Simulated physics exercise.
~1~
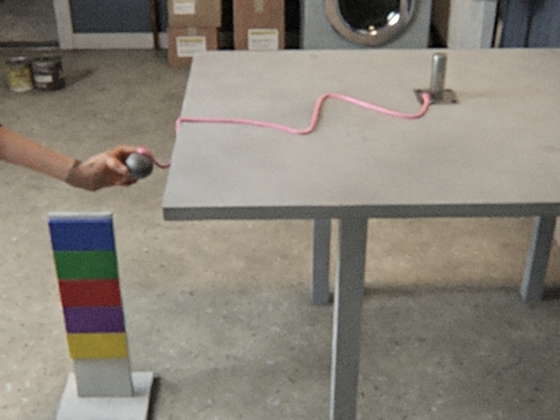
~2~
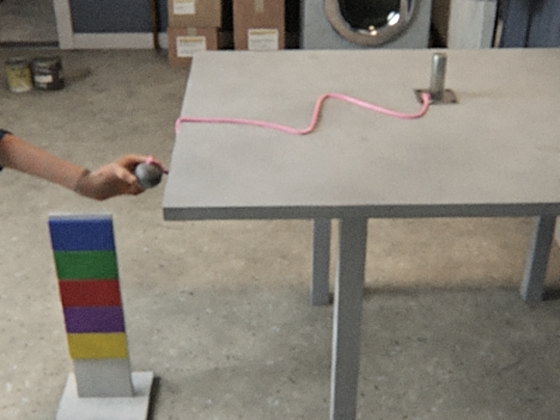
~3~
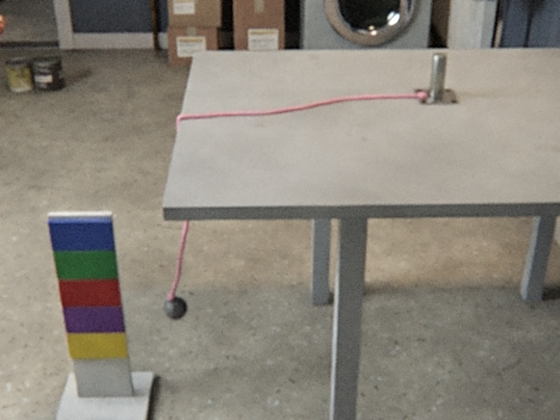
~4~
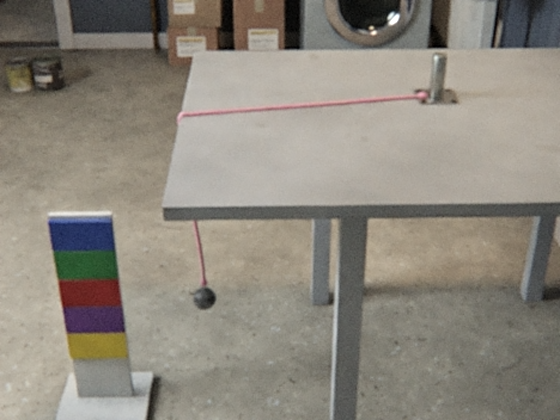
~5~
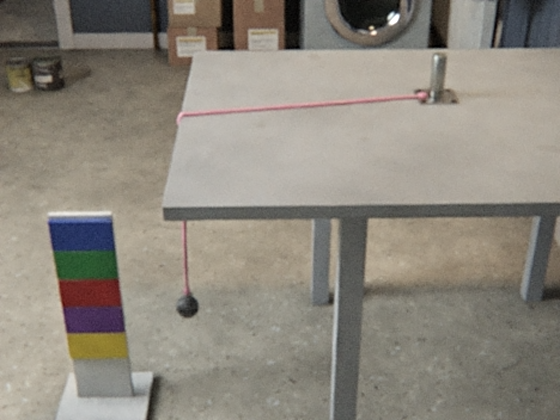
A grey ball on a pink cord tied to a post on the table was held beside the table's edge, then the hand let go and it dropped, pulling the cord straight, and swung slightly, ending up hanging level with the purple band.
